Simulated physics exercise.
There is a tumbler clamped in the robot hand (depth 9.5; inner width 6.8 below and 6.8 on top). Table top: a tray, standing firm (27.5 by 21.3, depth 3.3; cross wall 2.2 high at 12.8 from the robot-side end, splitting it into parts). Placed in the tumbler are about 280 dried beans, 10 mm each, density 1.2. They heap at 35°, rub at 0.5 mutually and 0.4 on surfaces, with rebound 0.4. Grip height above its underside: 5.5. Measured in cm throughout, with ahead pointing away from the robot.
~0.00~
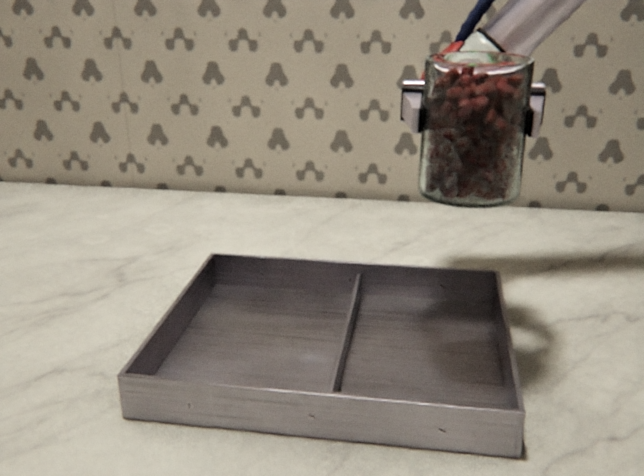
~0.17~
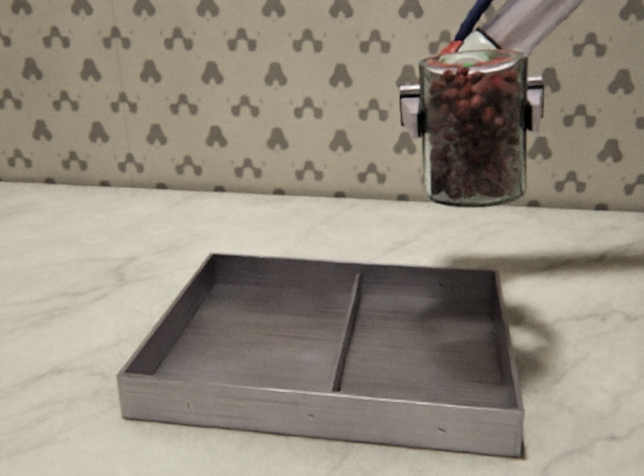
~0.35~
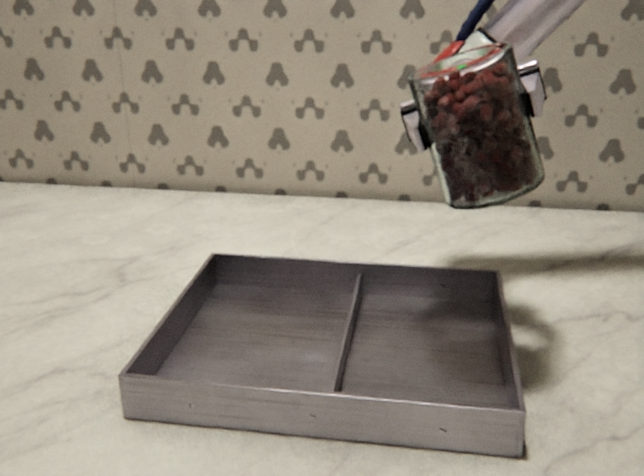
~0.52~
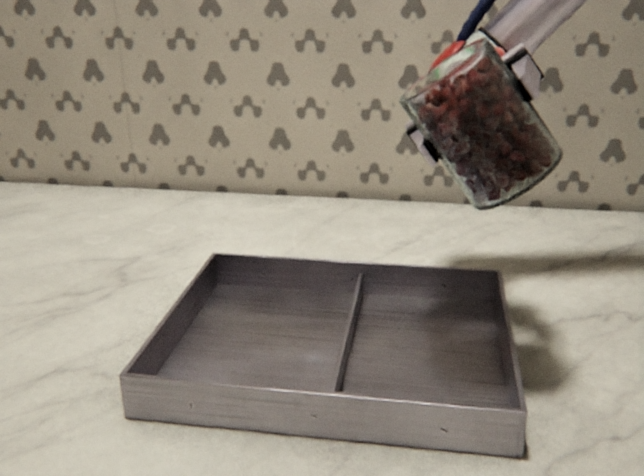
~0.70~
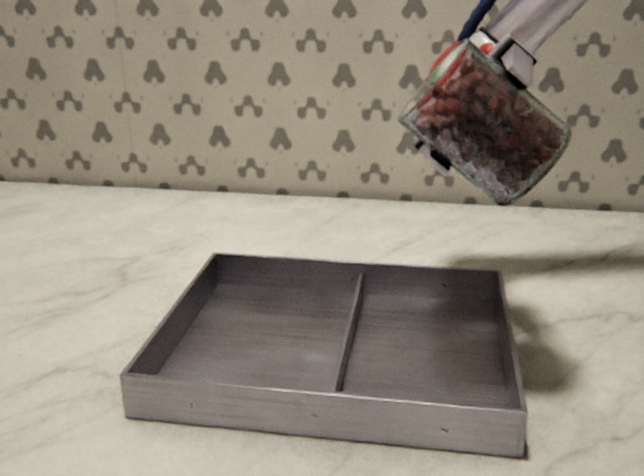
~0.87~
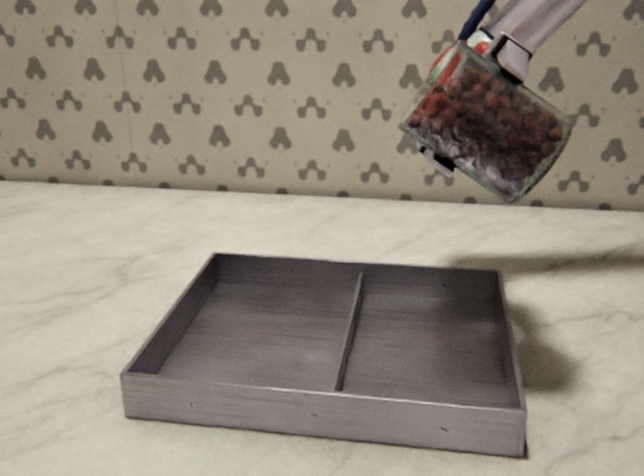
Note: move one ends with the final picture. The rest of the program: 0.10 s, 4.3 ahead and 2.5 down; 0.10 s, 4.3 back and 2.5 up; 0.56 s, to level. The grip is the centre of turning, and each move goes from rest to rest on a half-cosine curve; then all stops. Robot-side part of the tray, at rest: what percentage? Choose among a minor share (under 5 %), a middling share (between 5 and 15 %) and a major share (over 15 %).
A minor share.
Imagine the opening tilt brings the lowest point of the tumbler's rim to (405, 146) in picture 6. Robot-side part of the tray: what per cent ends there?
Result: Approximately 5 %.
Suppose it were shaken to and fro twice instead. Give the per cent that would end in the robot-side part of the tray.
That share would be near 0 percent.
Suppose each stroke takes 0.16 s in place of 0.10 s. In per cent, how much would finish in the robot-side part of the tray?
Then about 0 per cent.
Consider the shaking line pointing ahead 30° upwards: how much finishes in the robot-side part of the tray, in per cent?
Result: Approx. 10 %.
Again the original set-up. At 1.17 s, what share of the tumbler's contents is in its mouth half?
Roughly 40 per cent.
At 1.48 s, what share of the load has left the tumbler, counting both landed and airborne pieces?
Around 5 % is out.
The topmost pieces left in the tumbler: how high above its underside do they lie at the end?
About 9.5 cm.
After 1.17 s, tilted 52° forward, highest piece 22 above the table; 267 in the tumbler, 4 in the far-side part, 1 in the robot-side part, 7 in flight or on a rim.
After 1.48 s, tilted 10° forward, highest piece 24 above the table; 267 in the tumbler, 8 in the far-side part, 2 in the robot-side part, 2 on the table or floor.
After 1.83 s, level, highest piece 25 above the table; 267 in the tumbler, 8 in the far-side part, 2 in the robot-side part, 2 on the table or floor.
After 2.88 s, level, highest piece 25 above the table; 267 in the tumbler, 8 in the far-side part, 2 in the robot-side part, 2 on the table or floor.
At rest, 267 in the tumbler, 8 in the far-side part, 2 in the robot-side part, 2 on the table or floor. That is 1 % in the robot-side part of the tray.
